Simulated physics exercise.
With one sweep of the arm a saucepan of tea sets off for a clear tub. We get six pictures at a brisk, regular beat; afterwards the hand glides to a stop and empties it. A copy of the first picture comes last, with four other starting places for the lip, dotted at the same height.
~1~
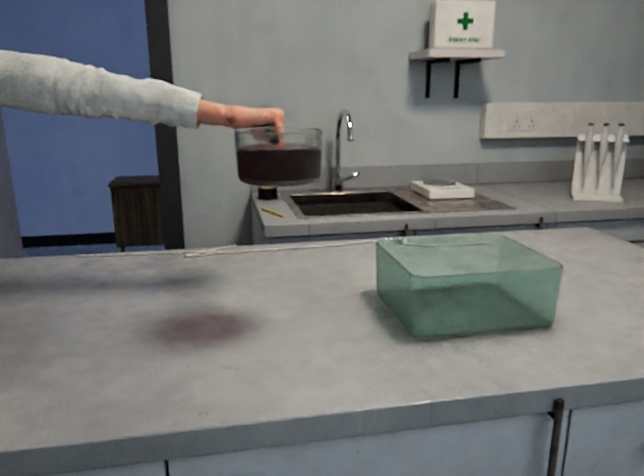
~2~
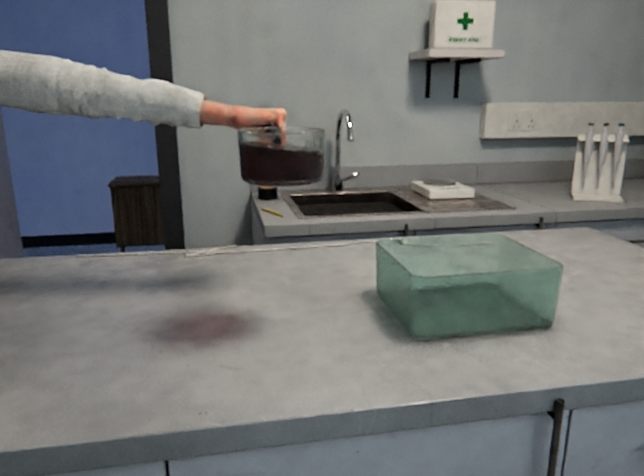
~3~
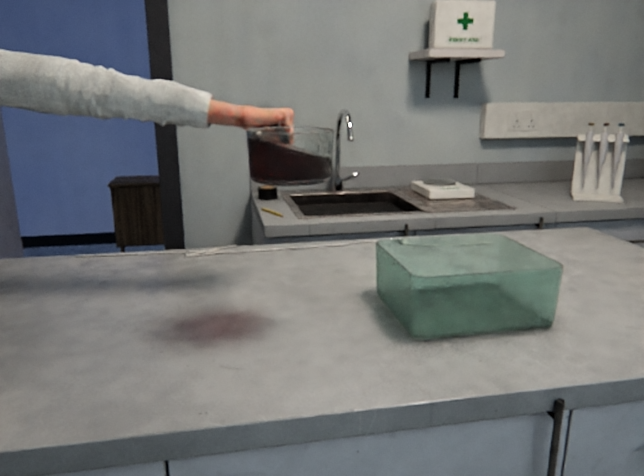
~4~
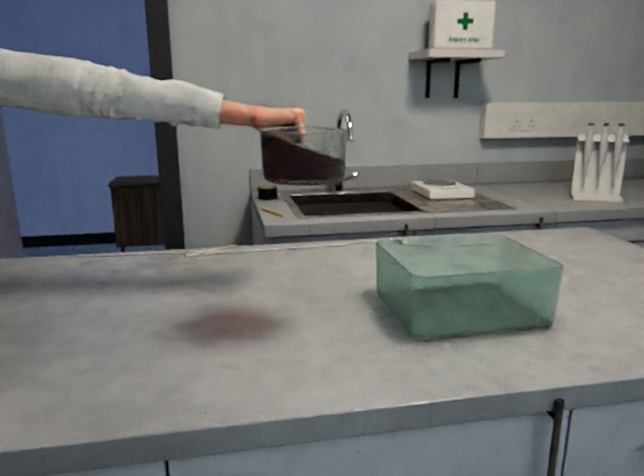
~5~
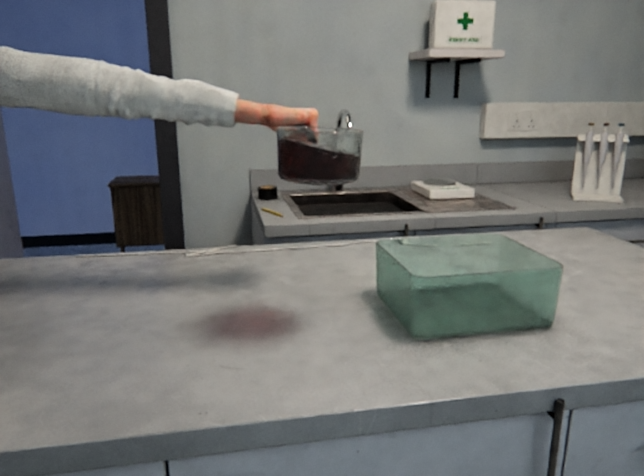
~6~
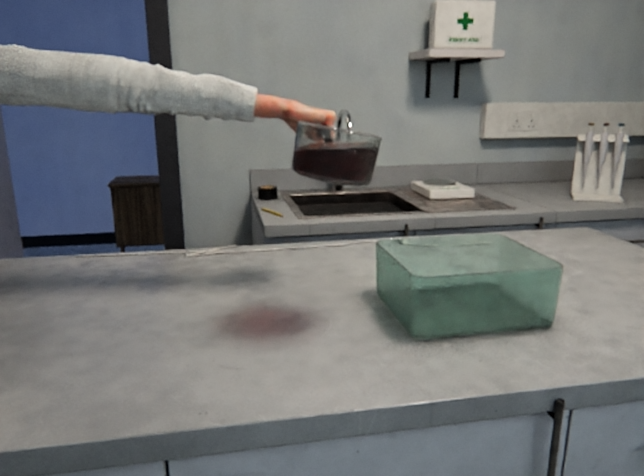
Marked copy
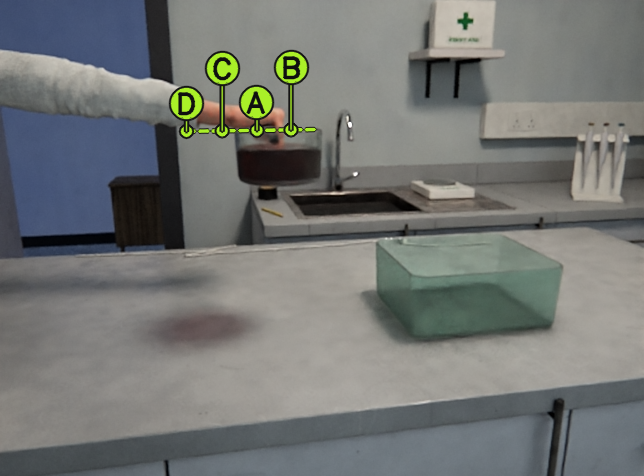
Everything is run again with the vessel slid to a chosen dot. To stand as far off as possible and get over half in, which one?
The limit is B.
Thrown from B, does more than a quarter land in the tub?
Yes, it does.
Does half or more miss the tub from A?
Yes.
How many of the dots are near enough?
One of them.
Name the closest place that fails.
A it is.
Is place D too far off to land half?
Yes, it does.
On the marked copy, A at (256, 130); B at (291, 129); C at (222, 130); D at (186, 131).
For place A, about 32 % lands in the tub, 65 % falls short and 3 % goes beside or beyond.
For place B, about 65 % lands in the tub, 31 % falls short and 4 % goes beside or beyond.
For place C, about 0 % lands in the tub, 100 % falls short.
For place D, about 0 % lands in the tub, 100 % falls short.
